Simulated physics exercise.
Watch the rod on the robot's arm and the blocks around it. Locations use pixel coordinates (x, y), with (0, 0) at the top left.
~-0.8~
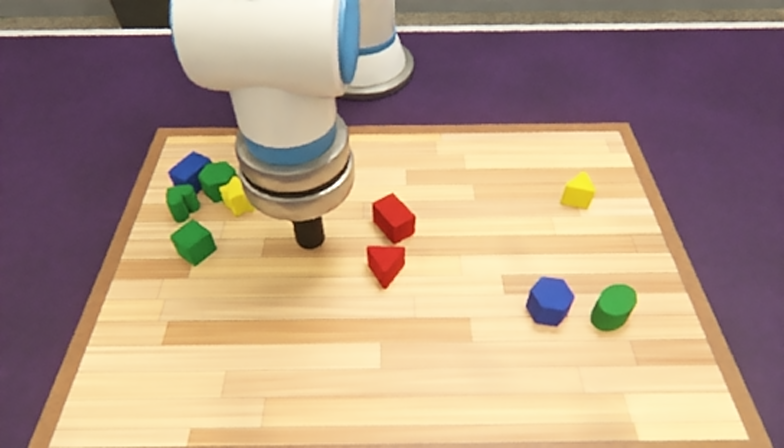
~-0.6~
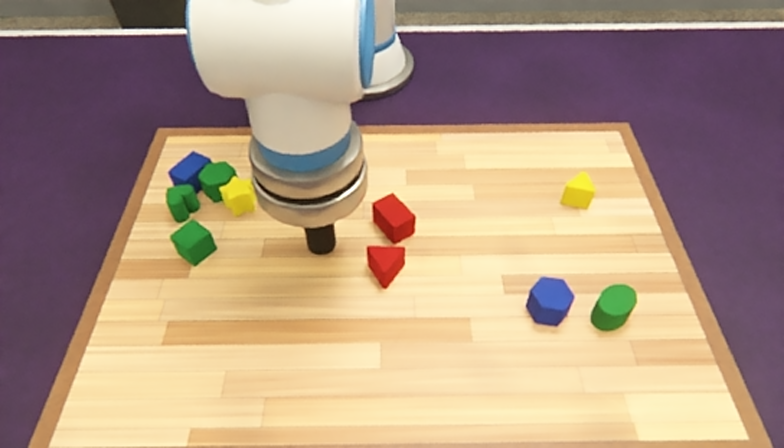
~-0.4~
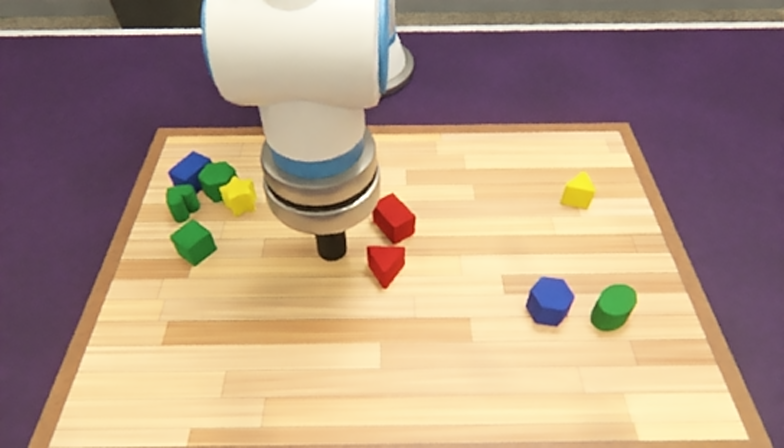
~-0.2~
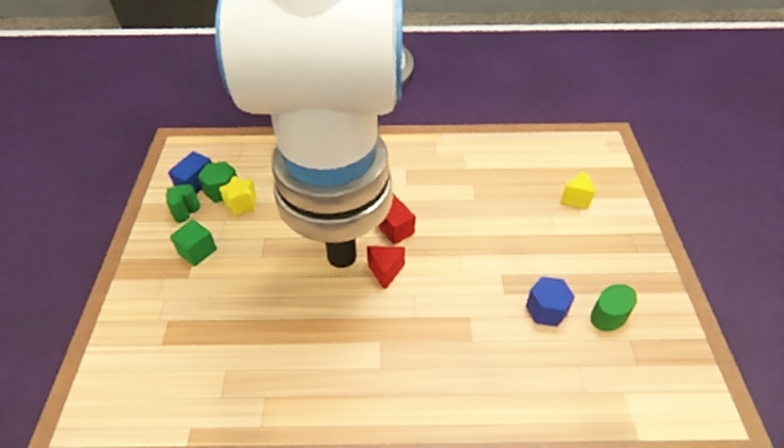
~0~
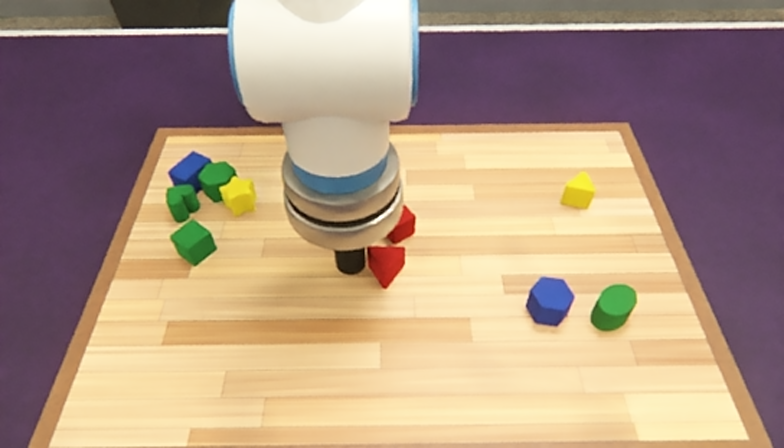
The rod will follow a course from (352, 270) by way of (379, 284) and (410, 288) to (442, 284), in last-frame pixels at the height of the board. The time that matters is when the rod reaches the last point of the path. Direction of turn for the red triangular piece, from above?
In a top view, it turns counterclockwise.
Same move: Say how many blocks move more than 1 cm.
Going by the path, one of them shifts by more than about 1 cm.
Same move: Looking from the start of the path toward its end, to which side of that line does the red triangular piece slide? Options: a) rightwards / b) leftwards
It's b.
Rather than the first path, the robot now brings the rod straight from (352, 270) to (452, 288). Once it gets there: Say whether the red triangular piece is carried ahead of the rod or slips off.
Once the path is finished, the red triangular piece still sits ahead of the rod.
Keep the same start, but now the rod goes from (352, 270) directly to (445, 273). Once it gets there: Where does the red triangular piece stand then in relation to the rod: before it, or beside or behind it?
My answer is that the red triangular piece is still ahead.
On the path given first. Halfway along, rod (395, 281); red triangular piece (418, 256), turned 25° anticlockwise.
At the end, rod (442, 277); red triangular piece (451, 245), turned 50° anticlockwise; red oblong block in place.
